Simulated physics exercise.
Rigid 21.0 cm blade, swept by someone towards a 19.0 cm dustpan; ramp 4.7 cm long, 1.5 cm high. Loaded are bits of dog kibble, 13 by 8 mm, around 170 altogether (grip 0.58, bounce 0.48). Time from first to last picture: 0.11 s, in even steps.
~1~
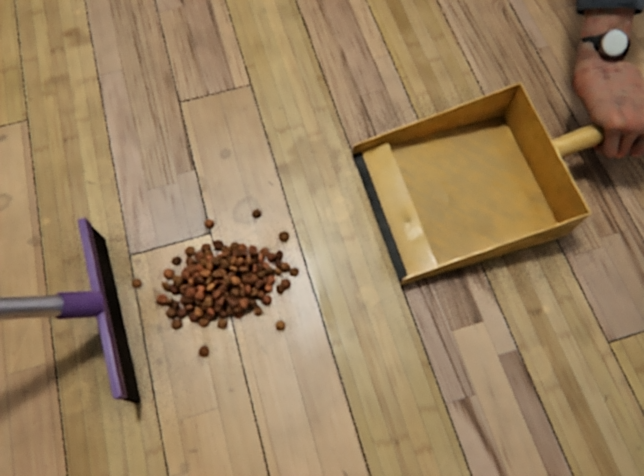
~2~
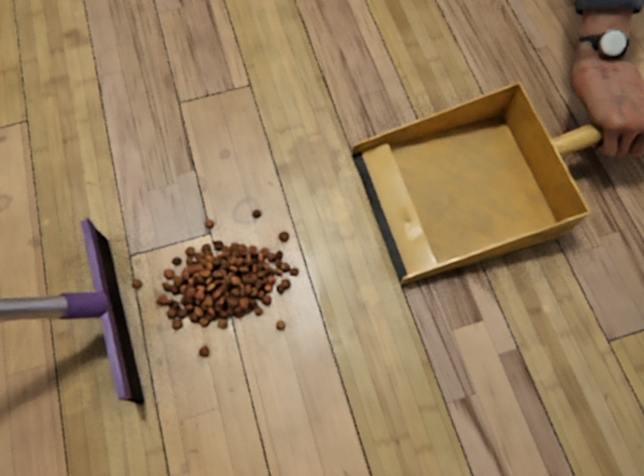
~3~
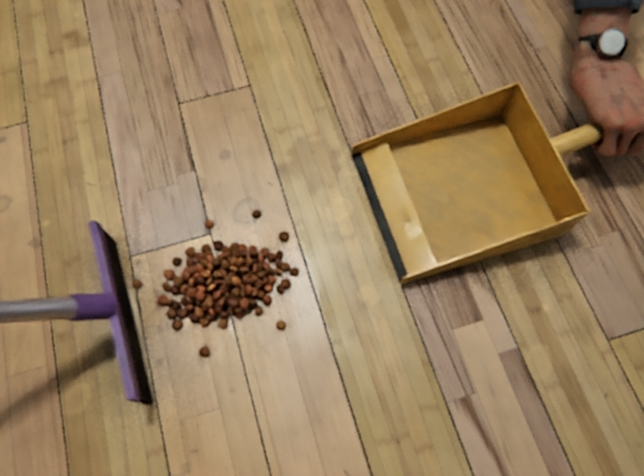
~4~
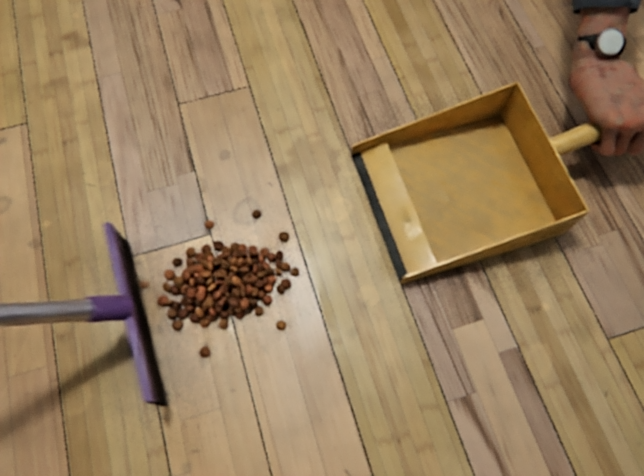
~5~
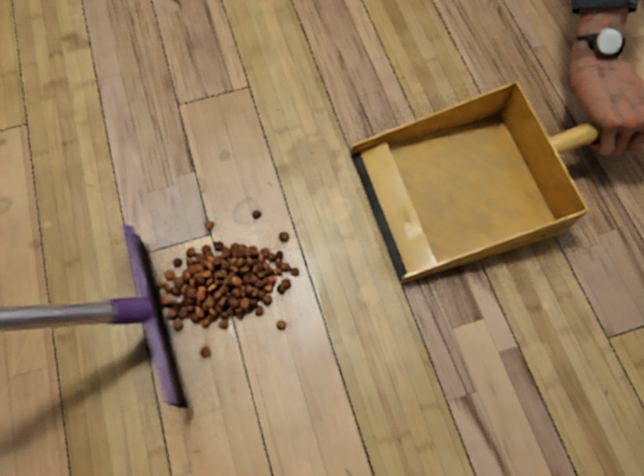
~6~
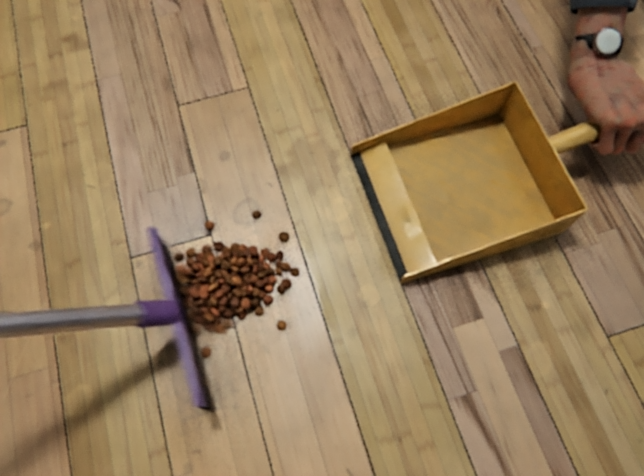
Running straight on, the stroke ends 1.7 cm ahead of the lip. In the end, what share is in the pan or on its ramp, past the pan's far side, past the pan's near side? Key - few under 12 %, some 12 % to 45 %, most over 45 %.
In the pan or on its ramp: Some. Past the pan's far side: Few. Past the pan's near side: Some.
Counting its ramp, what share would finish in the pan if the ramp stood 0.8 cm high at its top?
Estimate: About 20 in a hundred.
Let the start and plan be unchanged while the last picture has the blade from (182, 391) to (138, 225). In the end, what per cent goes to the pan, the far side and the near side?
You'd see pan at 30, far at 0 and near at 25.
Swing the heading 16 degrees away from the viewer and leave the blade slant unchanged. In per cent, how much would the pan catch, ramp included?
Roughly 55 per cent would finish in the pan or on its ramp.
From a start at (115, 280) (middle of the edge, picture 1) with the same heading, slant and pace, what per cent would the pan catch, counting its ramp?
35 per cent, roughly.
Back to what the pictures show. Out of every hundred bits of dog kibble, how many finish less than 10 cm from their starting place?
10 %.
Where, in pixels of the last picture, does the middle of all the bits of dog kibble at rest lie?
(404, 260) or so.
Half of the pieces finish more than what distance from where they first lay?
I'd put it near 24 cm.
Then, 0.12 s after the last picture, middle of the blade 12 cm from the lip; 0 % over the lip, far side 0 %, near side 20 %.
Then, 0.19 s after the last picture, middle of the blade 5 cm from the lip; 0 % over the lip, far side 0 %, near side 35 %.
Then, 0.40 s after the last picture, middle of the blade 2 cm from the lip; 20 % over the lip, far side 0 %, near side 40 %.
In the end, pan 20 %, far side 0 %, near side 40 %, in front of the lip or behind the blade 40 %.
